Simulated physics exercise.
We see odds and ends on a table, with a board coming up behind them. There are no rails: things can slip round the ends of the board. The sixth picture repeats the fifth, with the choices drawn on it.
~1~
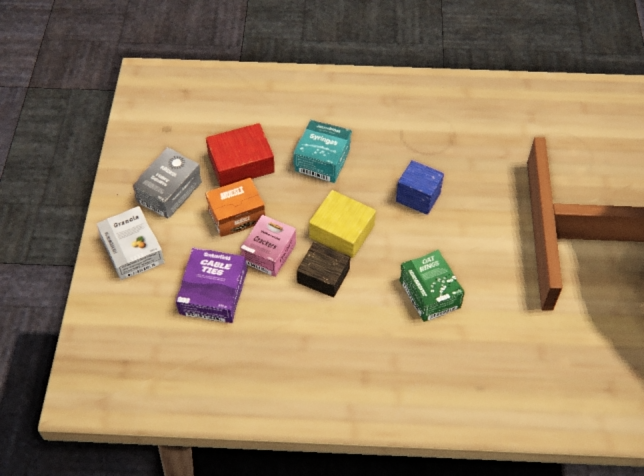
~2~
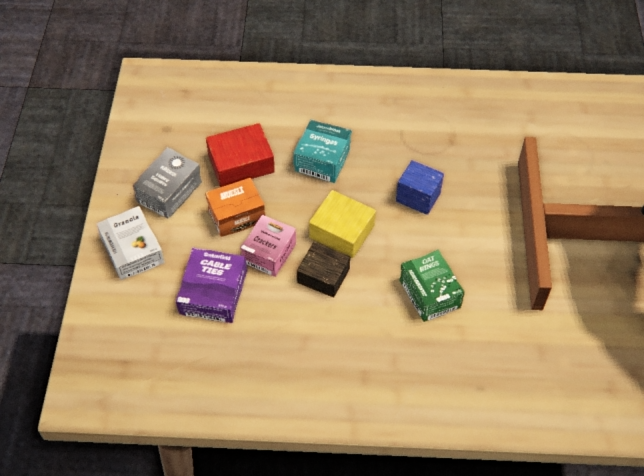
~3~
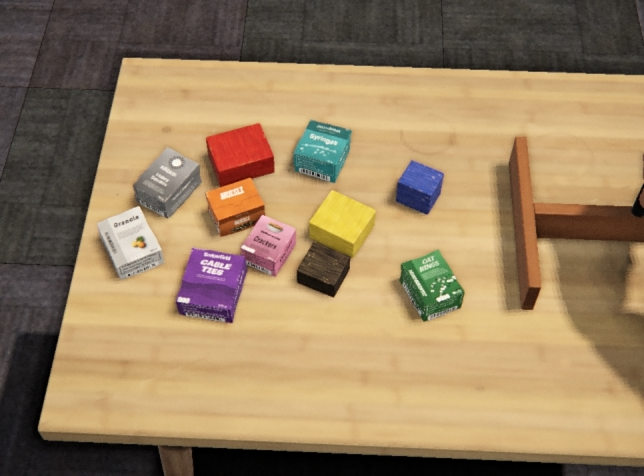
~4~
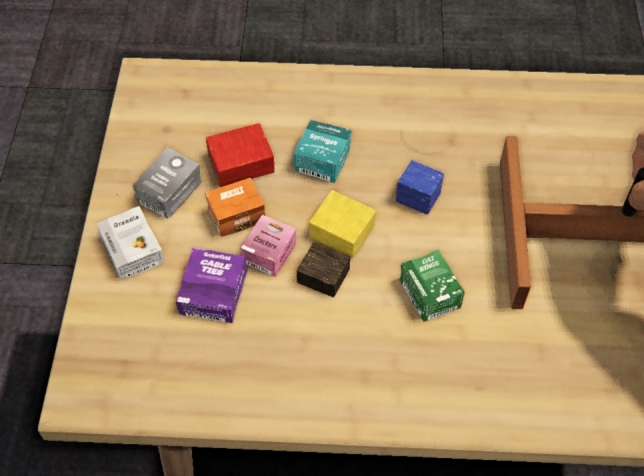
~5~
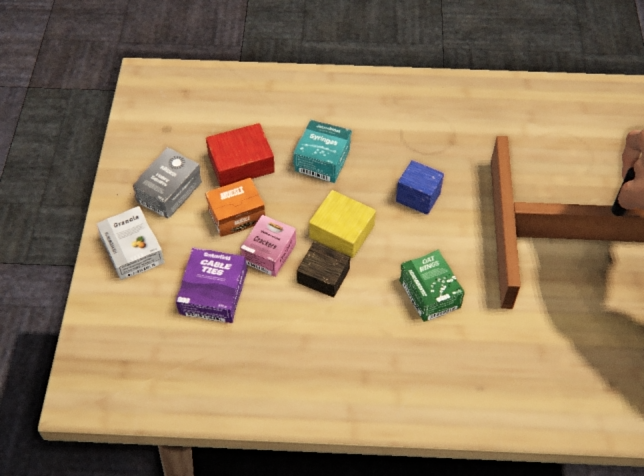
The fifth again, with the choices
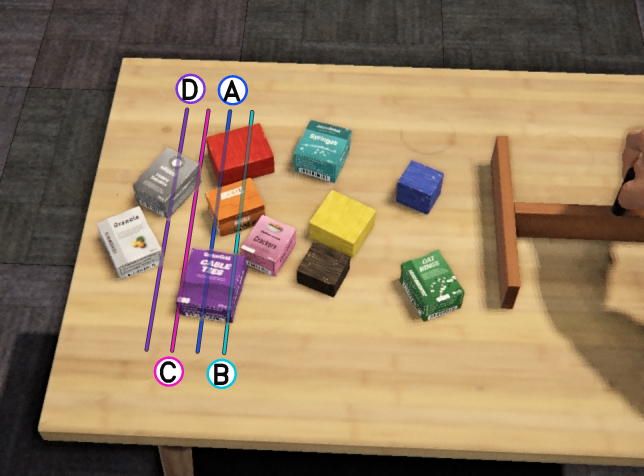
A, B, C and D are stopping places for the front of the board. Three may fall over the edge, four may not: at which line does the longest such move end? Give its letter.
Up to line D.
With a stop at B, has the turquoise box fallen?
No.
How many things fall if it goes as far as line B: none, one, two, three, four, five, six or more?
In all, none.
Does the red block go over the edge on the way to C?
By then, no.
On the marked copy, A at (215, 221); B at (239, 222); C at (192, 220); D at (169, 219).
With D. Early on, board (384, 202); green packet (353, 284); black block (312, 269).
Further on, board (263, 197); grey box (137, 187); purple box (137, 295).
At the end, board (169, 194); grey box over the edge; white packet over the edge; two fallen.
As for the rest, A is within the limit but short; B is within the limit but short; C is within the limit but short.
